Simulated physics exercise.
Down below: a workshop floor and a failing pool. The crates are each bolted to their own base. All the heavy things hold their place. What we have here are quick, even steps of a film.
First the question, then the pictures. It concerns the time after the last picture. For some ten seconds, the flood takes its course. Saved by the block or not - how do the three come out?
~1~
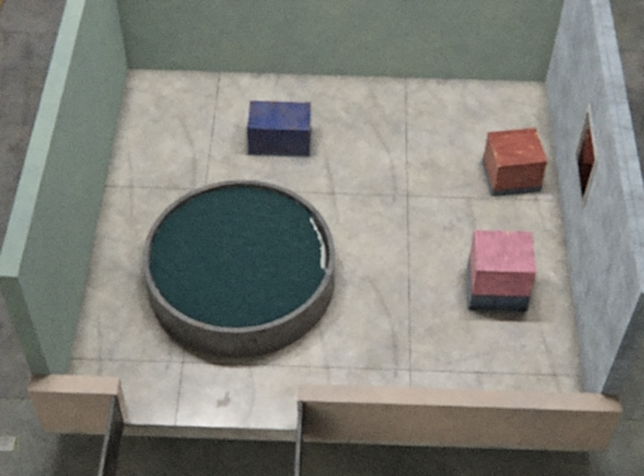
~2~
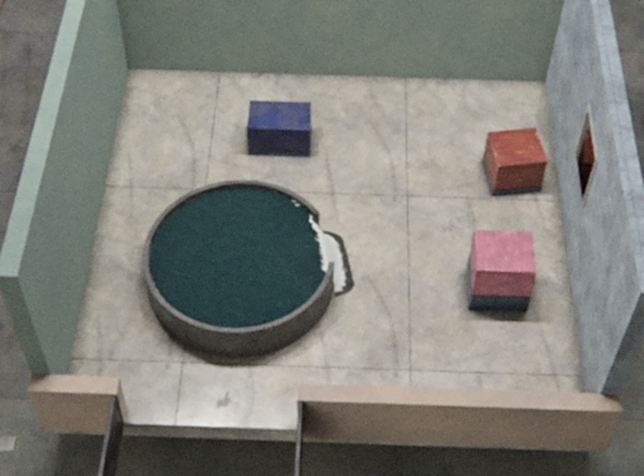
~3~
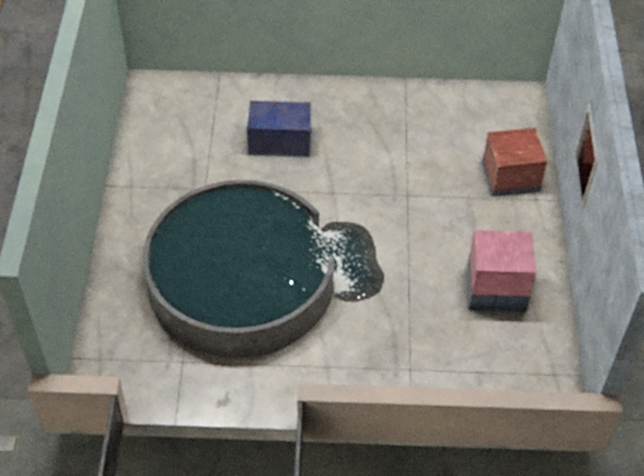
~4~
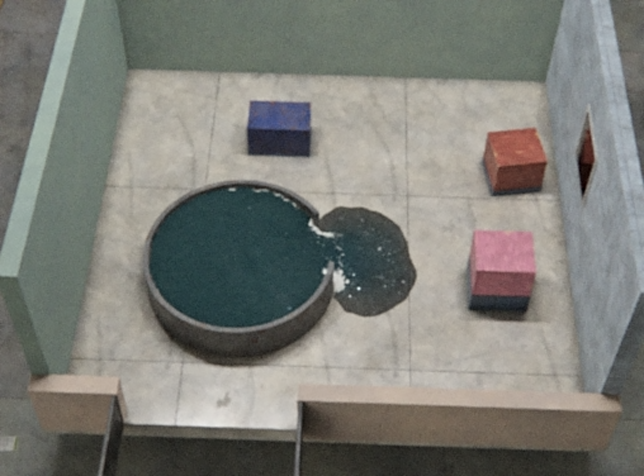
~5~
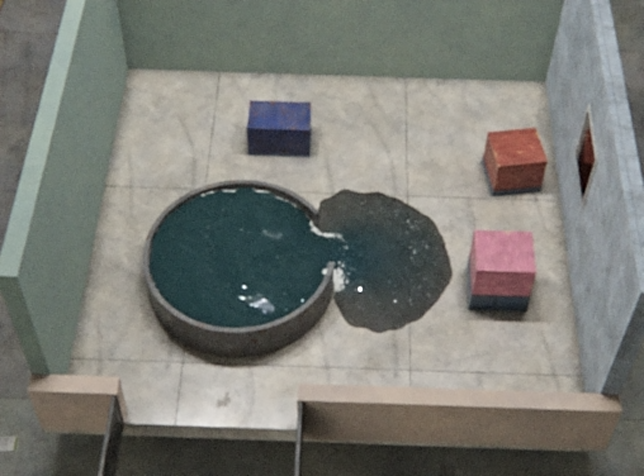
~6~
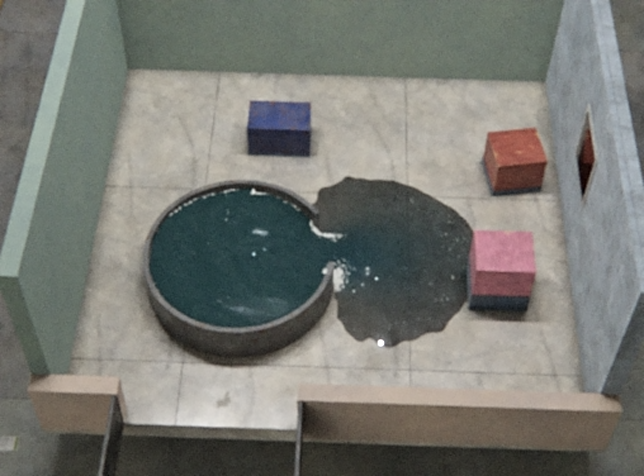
They come out like this: The red crate wet, the blue crate wet, the pink crate dry.
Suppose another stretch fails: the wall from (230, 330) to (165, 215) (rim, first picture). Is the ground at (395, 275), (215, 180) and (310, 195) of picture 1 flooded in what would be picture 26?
The first point is unwetted, the second swamped, the third unwetted.
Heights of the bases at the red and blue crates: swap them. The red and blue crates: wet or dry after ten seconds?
Red gets flooded, blue stays clear.
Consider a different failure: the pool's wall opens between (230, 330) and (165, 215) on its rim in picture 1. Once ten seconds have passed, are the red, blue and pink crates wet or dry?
The red crate is not reached; the blue crate is reached; the pink crate is not reached.
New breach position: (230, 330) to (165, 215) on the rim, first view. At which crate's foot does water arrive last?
Answer: The red crate.
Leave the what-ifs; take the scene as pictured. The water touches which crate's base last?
Clearly the blue one.
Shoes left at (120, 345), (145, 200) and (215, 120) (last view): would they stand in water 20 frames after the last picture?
Taking the three spots one by one, I'd call them clear, clear and clear.
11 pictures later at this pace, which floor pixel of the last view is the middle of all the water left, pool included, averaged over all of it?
Centre: Close to (311, 265).
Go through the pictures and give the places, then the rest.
The first picture shows the pool at (239, 256) is whole and still.
In the second picture, the front is at (337, 291), out from the gap at (327, 255).
In the third picture, water pours out at (327, 256) and has run to (372, 289).
In the fourth picture, the front is at (406, 283), out from the gap at (327, 257).
In the fifth picture, the front is at (445, 274), out from the gap at (327, 256).
In the sixth picture, water pours out at (327, 256) and has run to a hidden place.
A moment on, water covers 25 % of the floor; the red crate water round its plinth, the blue crate not reached, the pink crate water round its plinth.
Next, water covers 35 % of the floor; the red crate water round its plinth, the blue crate not reached, the pink crate water round its plinth.
Then, water covers 45 % of the floor; the red crate water round its plinth, the blue crate not reached, the pink crate water round its plinth.
Later, water covers 60 % of the floor; the red crate water round its plinth, the blue crate water round its plinth, the pink crate water round its plinth.
In the end, water covers 90 % of the floor; the red crate was topped, the blue crate was topped, the pink crate stayed above the water.
